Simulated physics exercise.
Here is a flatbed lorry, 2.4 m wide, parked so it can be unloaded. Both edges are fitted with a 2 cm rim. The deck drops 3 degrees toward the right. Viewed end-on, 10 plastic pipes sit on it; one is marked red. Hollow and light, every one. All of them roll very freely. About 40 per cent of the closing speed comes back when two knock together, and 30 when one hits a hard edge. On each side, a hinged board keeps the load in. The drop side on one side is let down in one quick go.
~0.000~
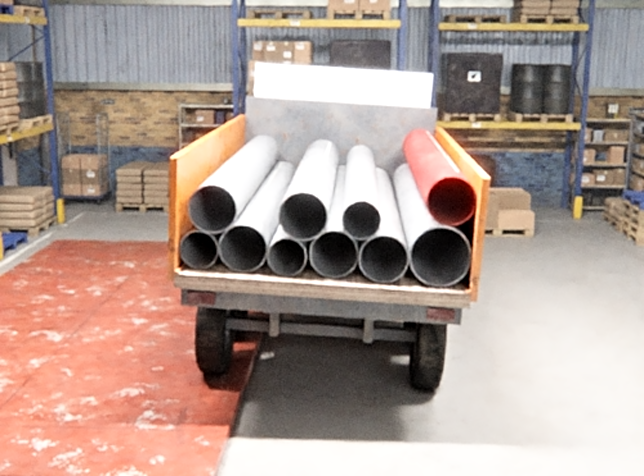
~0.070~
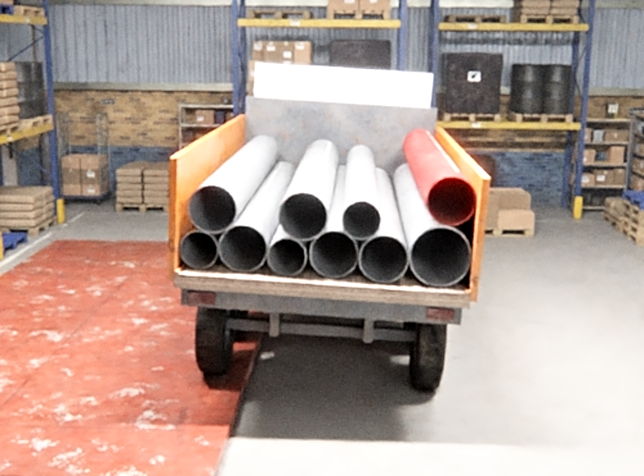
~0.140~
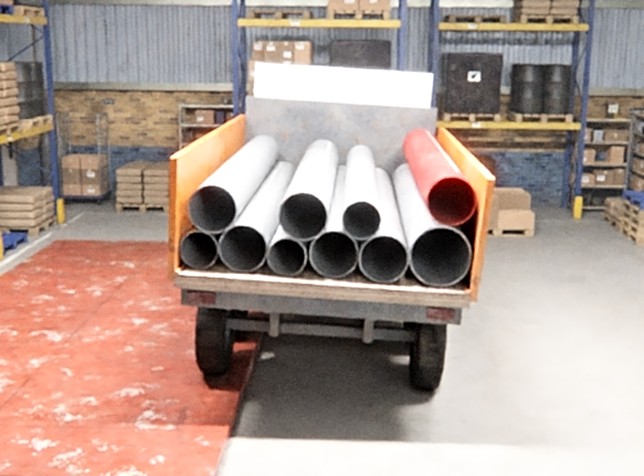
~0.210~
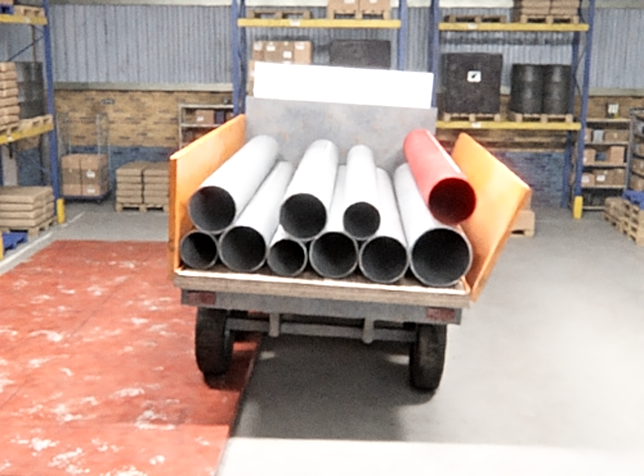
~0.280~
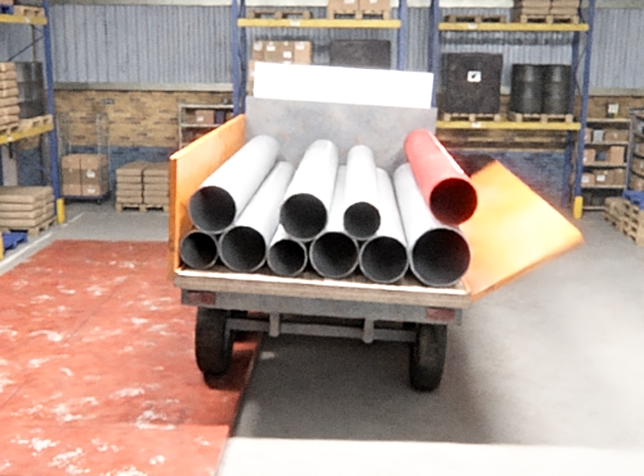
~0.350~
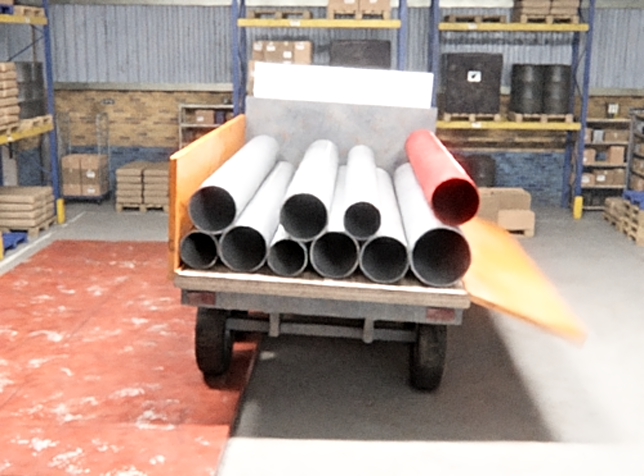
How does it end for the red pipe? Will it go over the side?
Result: Red goes off the side.
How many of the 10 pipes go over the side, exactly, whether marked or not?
I make it 1 exactly.
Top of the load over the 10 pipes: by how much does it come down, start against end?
It sits roughly 10 cm lower at the end.
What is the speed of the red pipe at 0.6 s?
Estimate: Some 0.7 m/s.
Then, 0.6 s in, red is up on others, 5 cm from the right edge, rolling right; 0 off so far.
Then, 0.7 s in, red is up on others, 5 cm from the right edge, rolling right; 0 off so far.
Then, 0.8 s in, red is dropping off the right side; 1 off so far.
Then, 0.9 s in, red is dropping off the right side; 1 off so far.
In the end (4.1 s), red is on the ground to the right; 1 off so far.
